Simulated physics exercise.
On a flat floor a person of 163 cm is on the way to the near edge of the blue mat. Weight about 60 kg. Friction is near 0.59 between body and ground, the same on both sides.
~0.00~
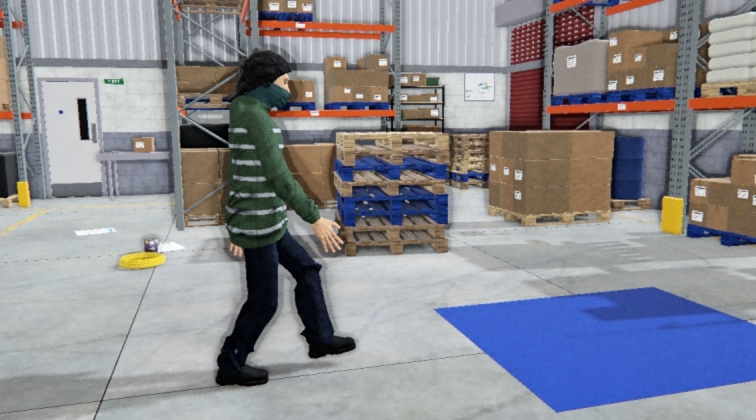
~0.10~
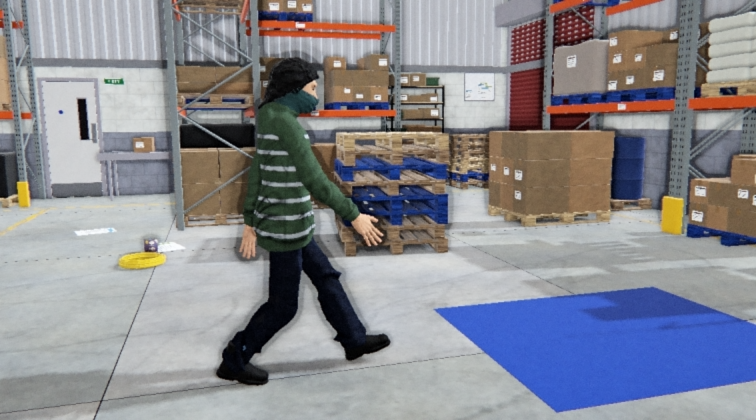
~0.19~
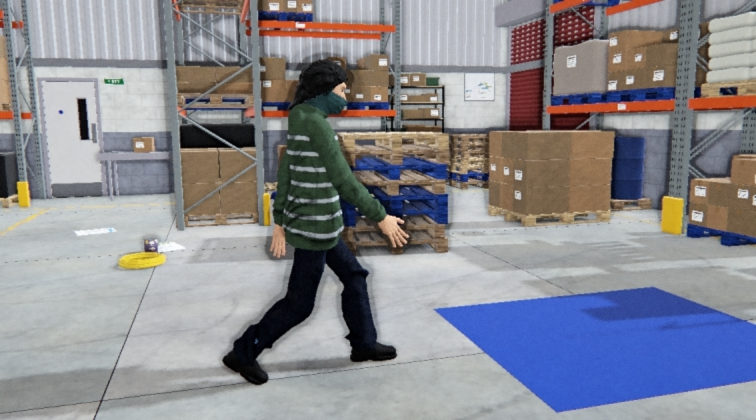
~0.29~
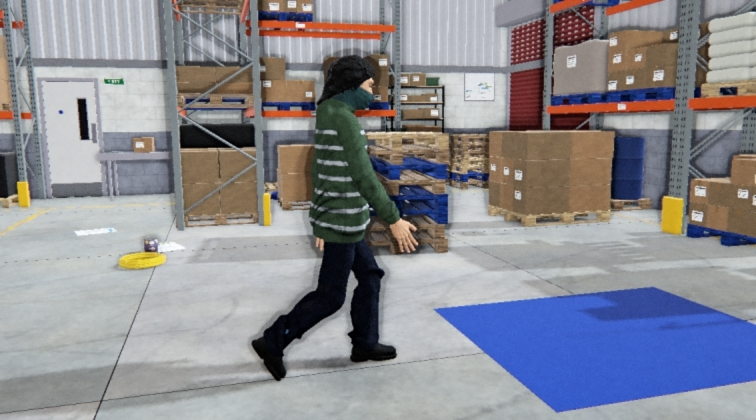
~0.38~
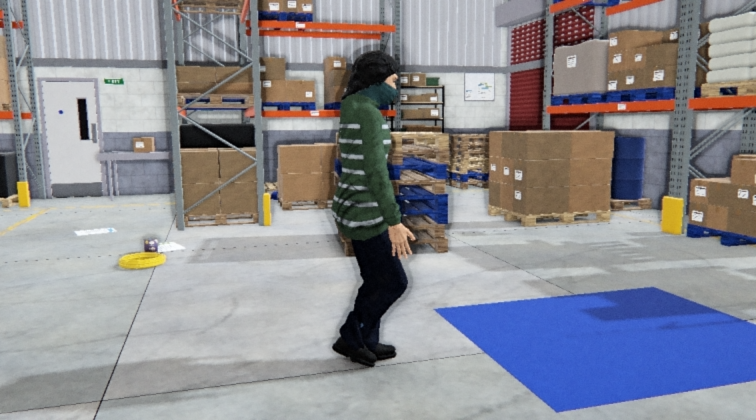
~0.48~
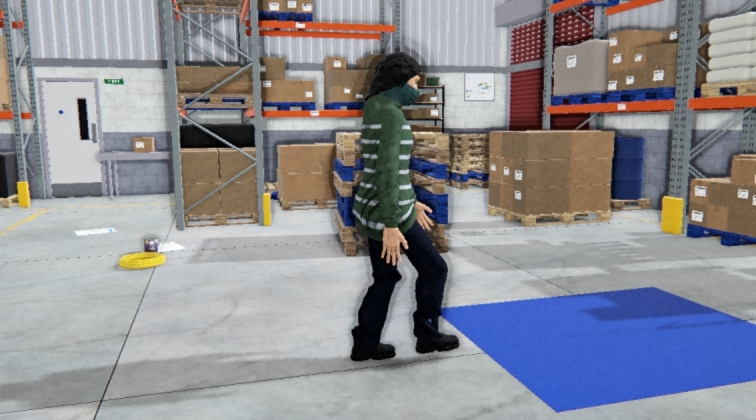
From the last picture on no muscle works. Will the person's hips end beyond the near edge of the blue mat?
This time the person's hips cross the near edge of the blue mat.
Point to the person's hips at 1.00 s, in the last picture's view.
Near (497, 306).
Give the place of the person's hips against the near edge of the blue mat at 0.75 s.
Some 20 cm short of it.
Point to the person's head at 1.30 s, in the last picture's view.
At about (654, 352).
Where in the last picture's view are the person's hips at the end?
Around (554, 344).
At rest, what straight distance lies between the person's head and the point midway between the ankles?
About 70 cm.
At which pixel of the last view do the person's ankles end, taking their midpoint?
At about (529, 331).
After 0.75 s the person's hips are 21 cm short of the near edge of the blue mat, near (446, 271) in the last picture's view; the person's head 18 cm short of the near edge of the blue mat.
After 1.00 s the person's hips are 2 cm past the near edge of the blue mat, near (497, 306) in the last picture's view; the person's head 27 cm past the near edge of the blue mat.
After 1.30 s the person's hips are 18 cm past the near edge of the blue mat, near (543, 341) in the last picture's view; the person's head 75 cm past the near edge of the blue mat.
Final state at 2.5 s, person's hips cross the near edge of the blue mat; person's head crosses the near edge of the blue mat; person's chest crosses the near edge of the blue mat.
